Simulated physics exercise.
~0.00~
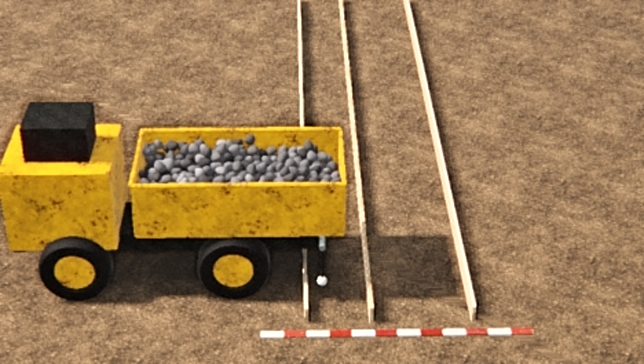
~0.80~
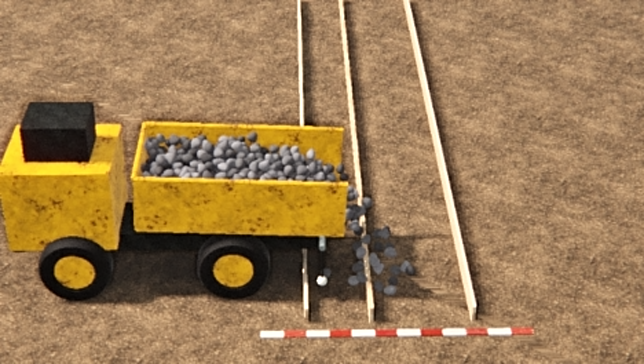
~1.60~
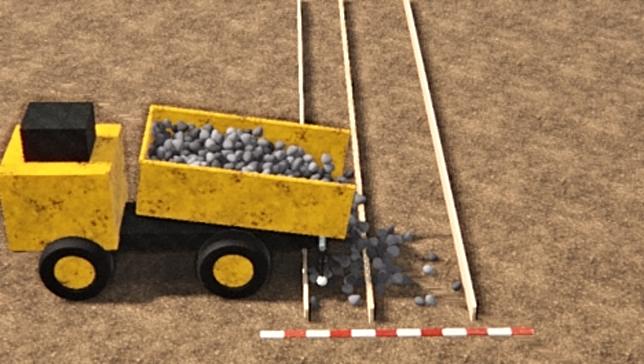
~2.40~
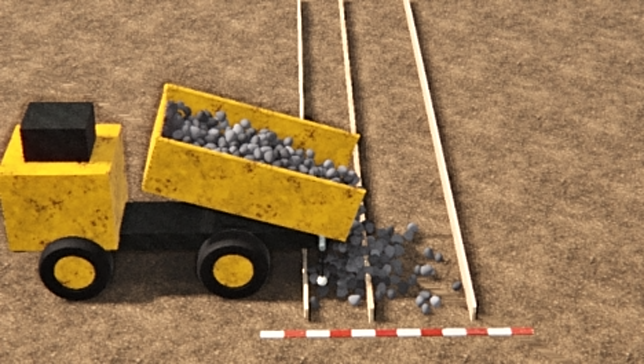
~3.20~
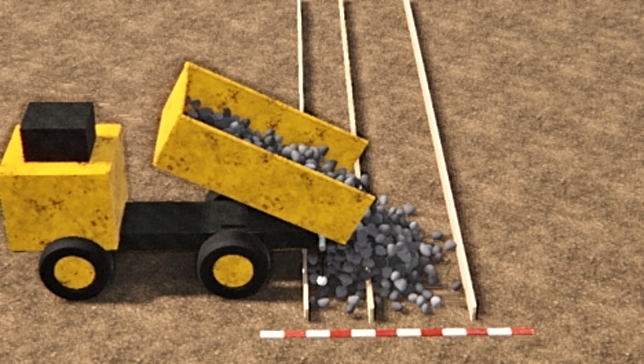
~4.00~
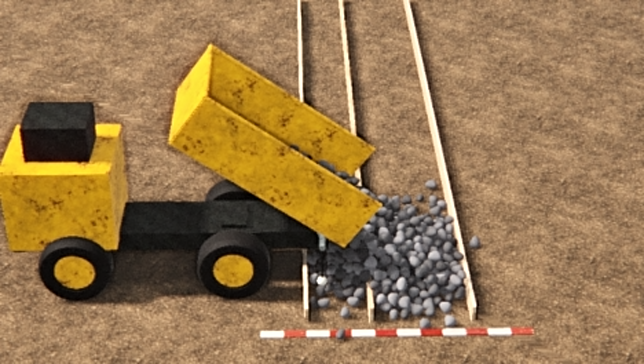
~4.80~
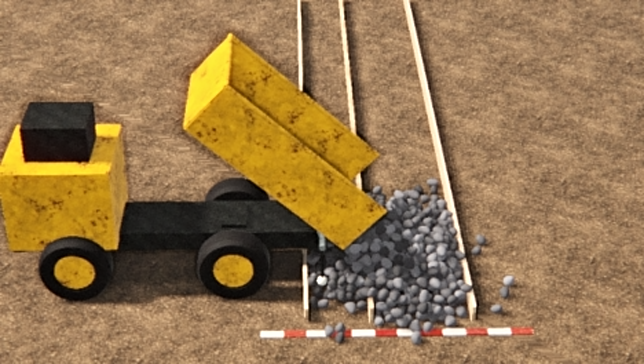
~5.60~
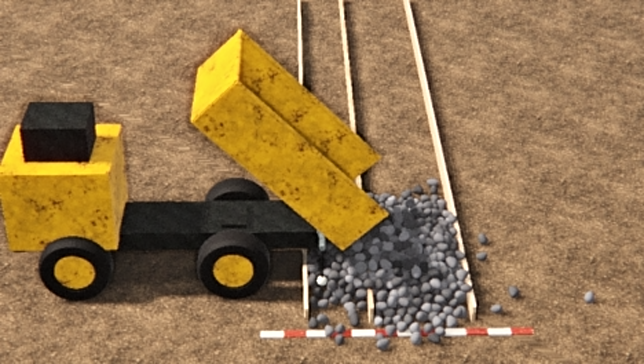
A yellow dump truck tipped its bed up steeply, and rounded grey stones slid out to the right, heaping between the pale boards on the brown ground; a few rolled past the last board, and the emptied bed ended still raised.
